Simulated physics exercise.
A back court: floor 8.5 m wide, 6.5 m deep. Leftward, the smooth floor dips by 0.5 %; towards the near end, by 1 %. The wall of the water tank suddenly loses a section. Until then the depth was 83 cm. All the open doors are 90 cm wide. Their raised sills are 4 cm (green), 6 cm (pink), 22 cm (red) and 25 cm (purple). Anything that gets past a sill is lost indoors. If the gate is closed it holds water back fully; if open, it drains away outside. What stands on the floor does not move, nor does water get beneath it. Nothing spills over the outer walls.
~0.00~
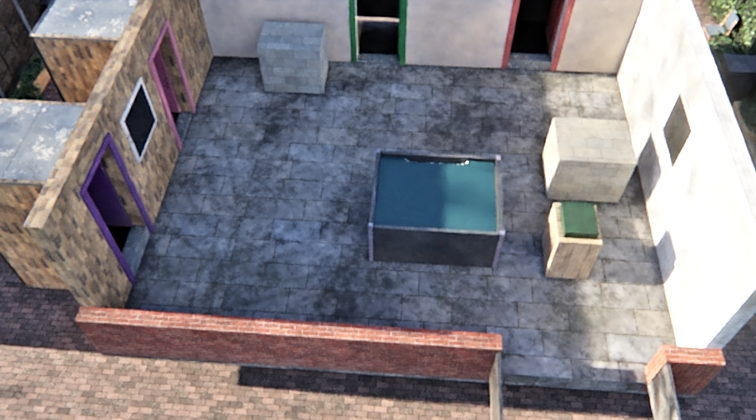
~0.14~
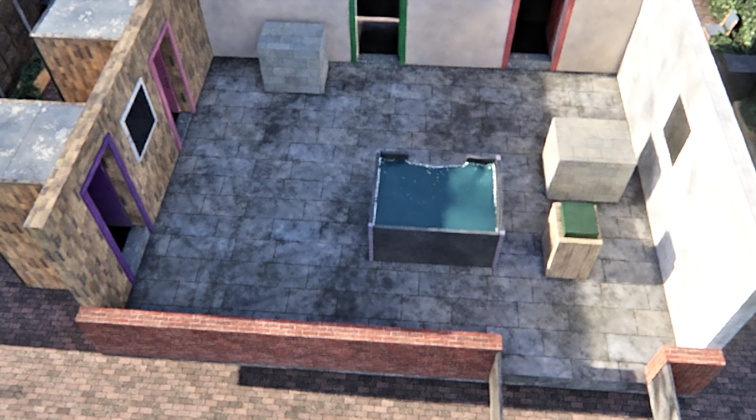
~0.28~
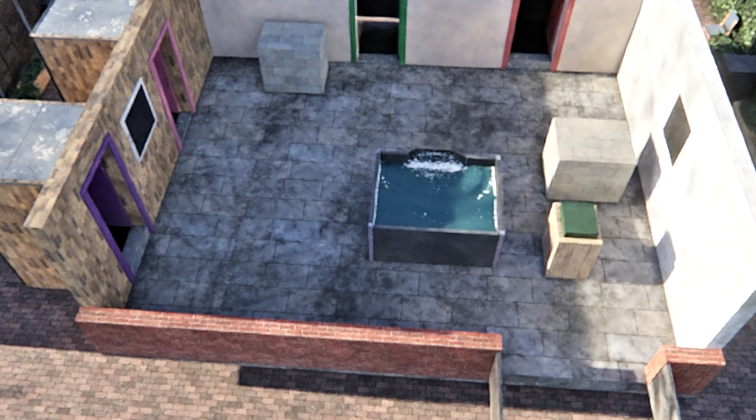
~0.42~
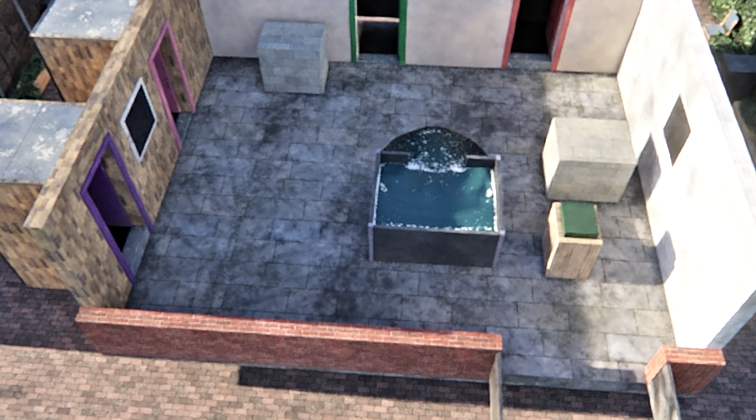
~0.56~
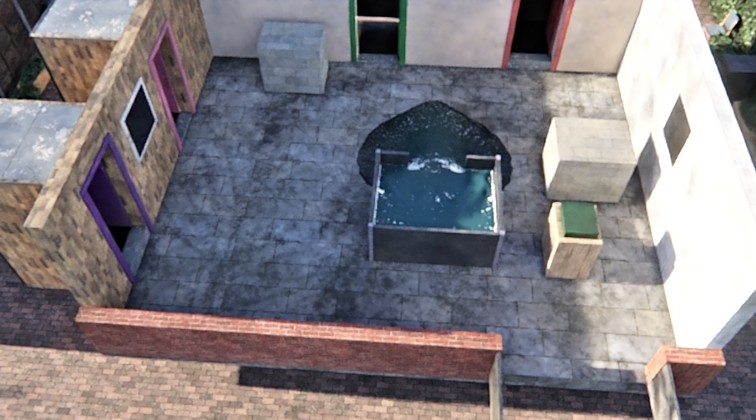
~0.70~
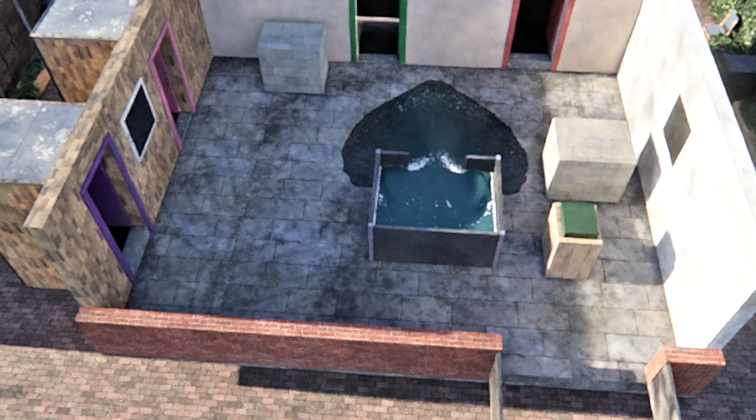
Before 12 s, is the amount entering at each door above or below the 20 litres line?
Green door above, pink door below, red door below, purple door below.
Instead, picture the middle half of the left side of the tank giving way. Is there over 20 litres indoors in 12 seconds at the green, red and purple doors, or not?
Then it goes green fine, red fine, purple fine.
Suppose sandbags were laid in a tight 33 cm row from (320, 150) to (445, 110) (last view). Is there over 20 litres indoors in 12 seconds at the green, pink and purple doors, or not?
Door by door: Green limit kept, pink limit kept, purple limit kept.
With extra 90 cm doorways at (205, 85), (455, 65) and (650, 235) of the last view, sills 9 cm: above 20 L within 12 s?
Taking them in order, the first gets too little, the second enough and the third too little.
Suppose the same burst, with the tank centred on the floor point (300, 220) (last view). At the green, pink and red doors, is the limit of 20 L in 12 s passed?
For the green door, the amount is too high; for the pink door, the amount is too high; for the red door, the amount is acceptable.
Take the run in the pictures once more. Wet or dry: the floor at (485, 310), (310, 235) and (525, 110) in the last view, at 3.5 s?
Point 1: Unreached; point 2: Unreached; point 3: Reached.
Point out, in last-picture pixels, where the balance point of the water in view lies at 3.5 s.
Around (445, 134).
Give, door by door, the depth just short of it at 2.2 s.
Centimetres: Green 18 / pink 0 / red 19 / purple 0.
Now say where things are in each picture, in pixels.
The water tank at (437, 194) is whole and still, 83 cm deep, in the first frame.
Water pours out on the water tank's far side and has run 0.6 m, to a hidden place; typically 13 cm deep outside, 83 cm at the water tank's back, in the second frame.
Water pours out on the water tank's far side and has run 1.0 m, to (417, 153); typically 14 cm deep outside, 81 cm at the water tank's back, in the third frame.
The front is at (428, 130), 1.5 m from the gap on the water tank's far side; 2.2 m2 of floor is under water; 73 cm left at the back of the water tank, in the fourth frame.
The front is at (429, 104), 2.2 m from the gap on the water tank's far side; 4.2 m2 of floor is under water; 71 cm left at the back of the water tank, in the fifth frame.
The front is at (430, 84), 2.8 m from the gap on the water tank's far side; 6.3 m2 of floor is under water; 68 cm left at the back of the water tank, in the sixth frame.
After 1.4 s water covers 25 % of the floor and is deepest (41 cm) near (439, 186); green door 13 cm at the sill, 16 L in, pink door not reached, red door 11 cm at the sill, 0 L in, purple door not reached.
After 2.2 s water covers 35 % of the floor and is deepest (29 cm) near (429, 186); green door 18 cm at the sill, 94 L in, pink door not reached, red door 19 cm at the sill, 0 L in, purple door not reached.
After 3.5 s water covers 40 % of the floor and is deepest (20 cm) near (599, 74); green door 15 cm at the sill, 175 L in, pink door 4 cm at the sill, 0 L in, red door 11 cm at the sill, 0 L in, purple door not reached.
After 7.0 s water covers 70 % of the floor and is deepest (12 cm) near (586, 157); green door 8 cm at the sill, 269 L in, pink door 5 cm at the sill, 1 L in, red door 9 cm at the sill, 0 L in, purple door 4 cm at the sill, 0 L in.
After 12.0 s water covers 85 % of the floor and is deepest (10 cm) near (141, 263); green door 5 cm at the sill, 299 L in, pink door 6 cm at the sill, 1 L in, red door 4 cm at the sill, 0 L in, purple door 8 cm at the sill, 0 L in.
